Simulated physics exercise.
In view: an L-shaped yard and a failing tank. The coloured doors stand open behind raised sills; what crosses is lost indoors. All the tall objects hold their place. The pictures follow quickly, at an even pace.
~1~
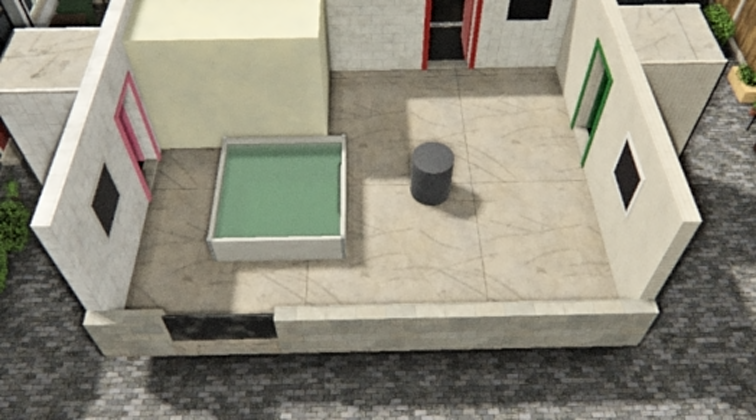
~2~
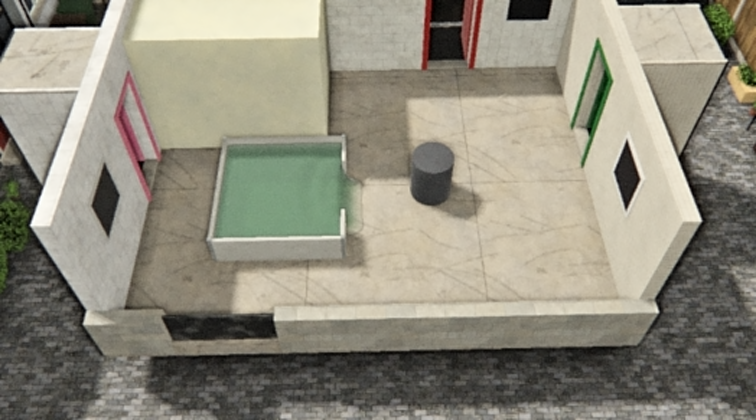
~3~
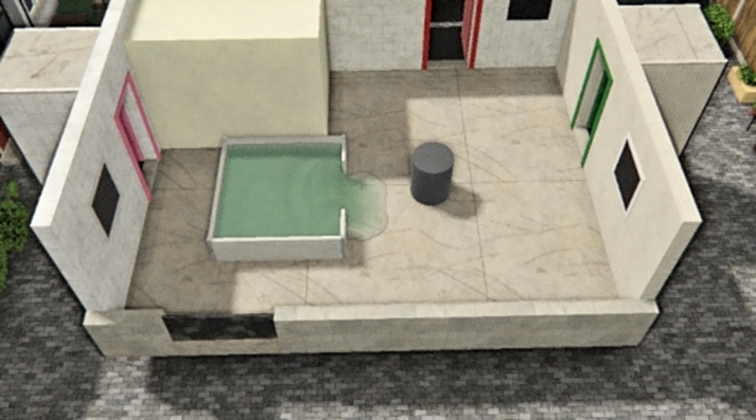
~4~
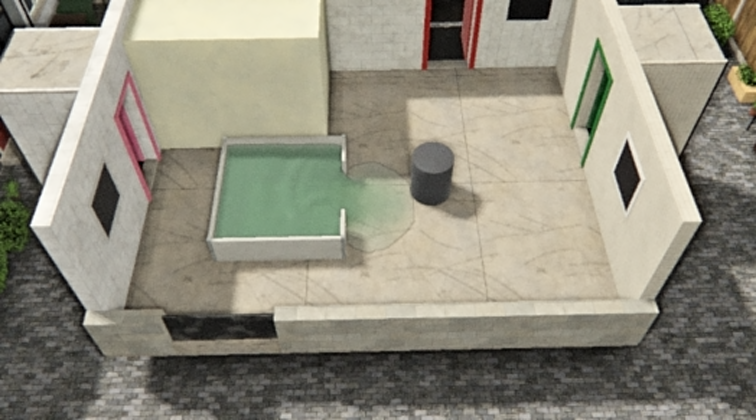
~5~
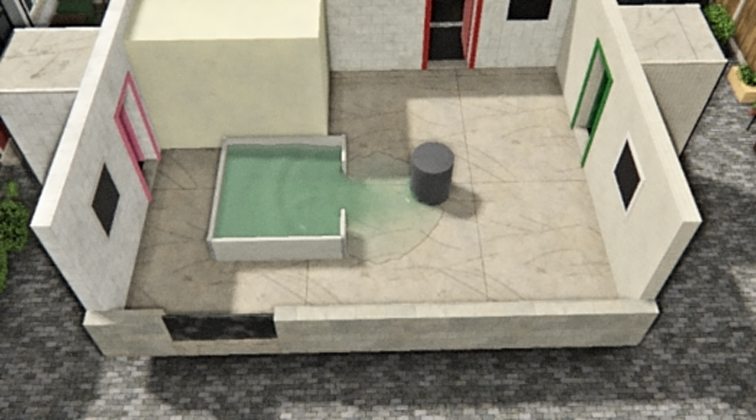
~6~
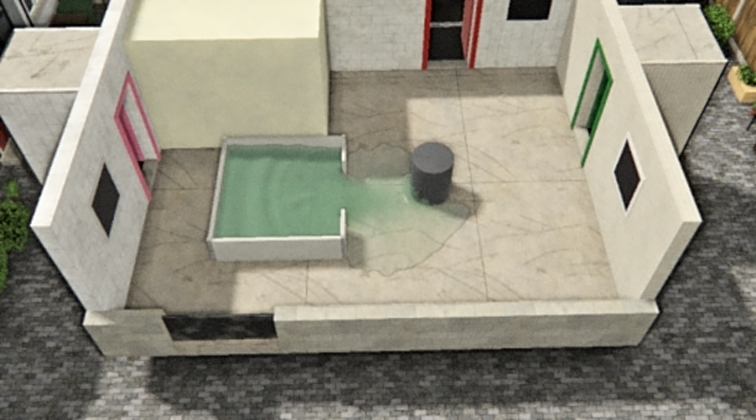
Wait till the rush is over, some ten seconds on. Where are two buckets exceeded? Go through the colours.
The pink door admits no more than that; the green door admits no more than that; the red door lets in a lot.
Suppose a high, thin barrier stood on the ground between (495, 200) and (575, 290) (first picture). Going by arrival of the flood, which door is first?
The door marked red.
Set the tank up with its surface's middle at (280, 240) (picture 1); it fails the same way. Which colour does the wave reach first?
First comes the green one.
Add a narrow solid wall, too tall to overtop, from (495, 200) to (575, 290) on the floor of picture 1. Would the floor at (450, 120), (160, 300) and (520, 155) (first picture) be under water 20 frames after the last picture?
As listed: Under water, dry, wet.
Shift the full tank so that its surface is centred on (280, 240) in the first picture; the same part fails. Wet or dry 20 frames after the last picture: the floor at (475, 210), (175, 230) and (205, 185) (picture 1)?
In that order: Under water, no water, not flooded.
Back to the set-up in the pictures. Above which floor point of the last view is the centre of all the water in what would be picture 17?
Roughly at (342, 208).
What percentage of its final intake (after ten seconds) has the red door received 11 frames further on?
Near 0 in a hundred.
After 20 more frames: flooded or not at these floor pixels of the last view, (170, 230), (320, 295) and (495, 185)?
As listed: Clear, not flooded, flooded.
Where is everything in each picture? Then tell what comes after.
The first frame shows still water in the tank at (281, 188).
In the second frame, water pours out at (342, 198) and has run to (352, 232).
In the third frame, water pours out at (342, 200) and has run to (382, 225).
In the fourth frame, the front is at (408, 220), out from the gap at (342, 200).
In the fifth frame, water pours out at (342, 200) and has run to (438, 214).
In the sixth frame, the front is at (464, 213), out from the gap at (342, 199).
A moment on, water covers 20 % of the floor; the pink door not reached, the green door not reached, the red door not reached.
Next, water covers 45 % of the floor; the pink door not reached, the green door not reached, the red door not reached.
Then, water covers 60 % of the floor; the pink door not reached, the green door not reached, the red door over two buckets in.
Later, water covers 70 % of the floor; the pink door not reached, the green door wet at the sill, nothing in, the red door over two buckets in.
In the end, water covers 90 % of the floor; the pink door not reached, the green door wet at the sill, nothing in, the red door far over two buckets in.
